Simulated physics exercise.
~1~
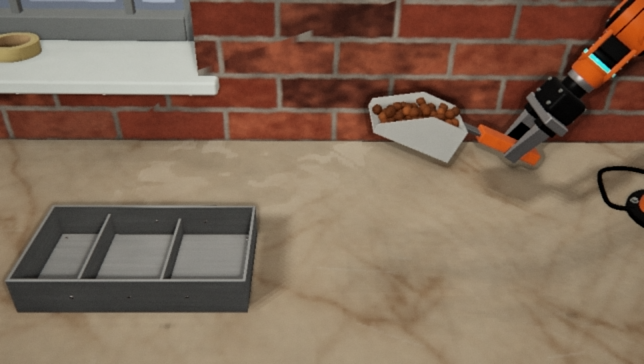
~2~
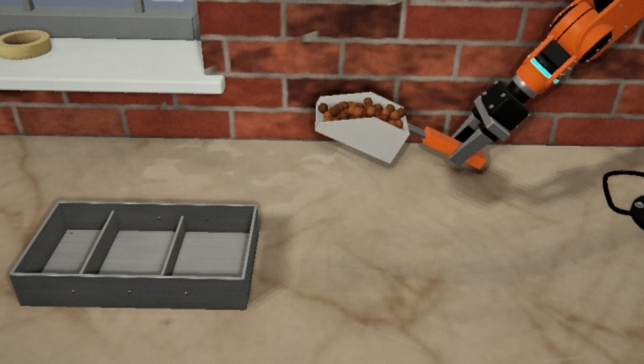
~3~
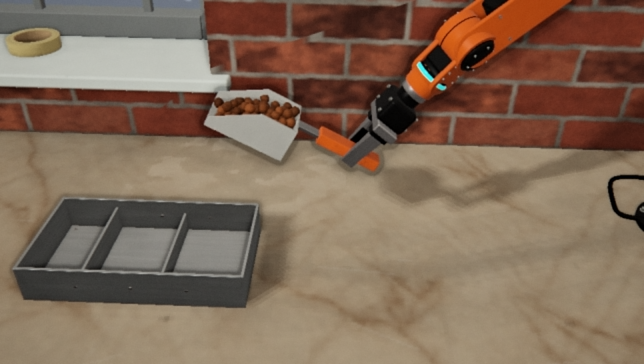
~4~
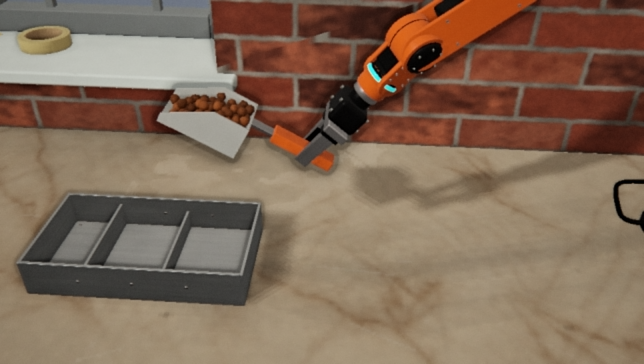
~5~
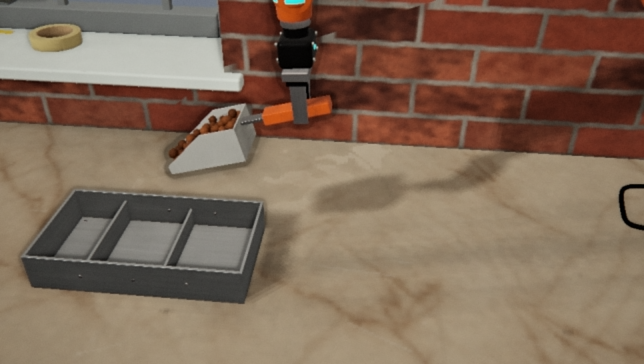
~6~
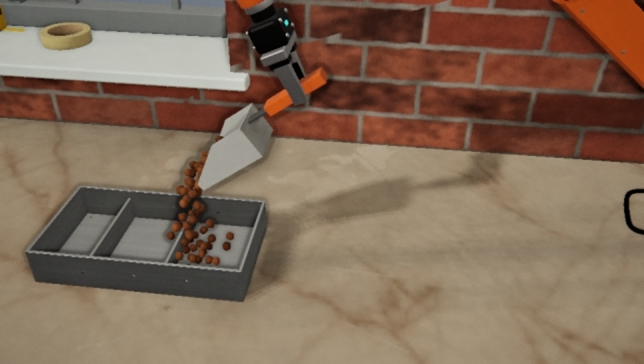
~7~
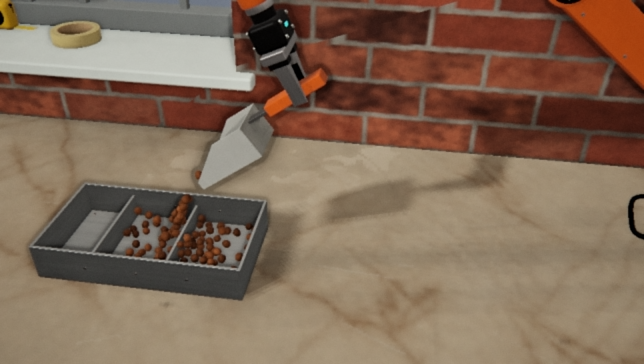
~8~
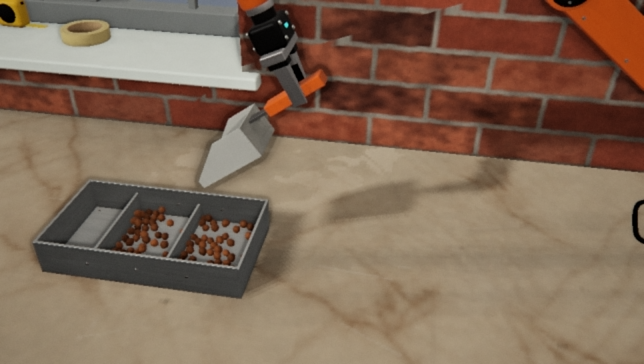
An orange and black robot arm holds a pale grey scoop heaped with brown nuts above a marbled counter, seen from slightly above, with a red brick wall behind. A dark grey tray with three compartments sits at the left, below a white shelf holding a tan ring. The arm carries the scoop left towards the tray, then swings round and tips it forward. The nuts pour over a divider and scatter into the right and middle compartments. At the end the tilted scoop hangs still, with nuts in both compartments and the left one empty.
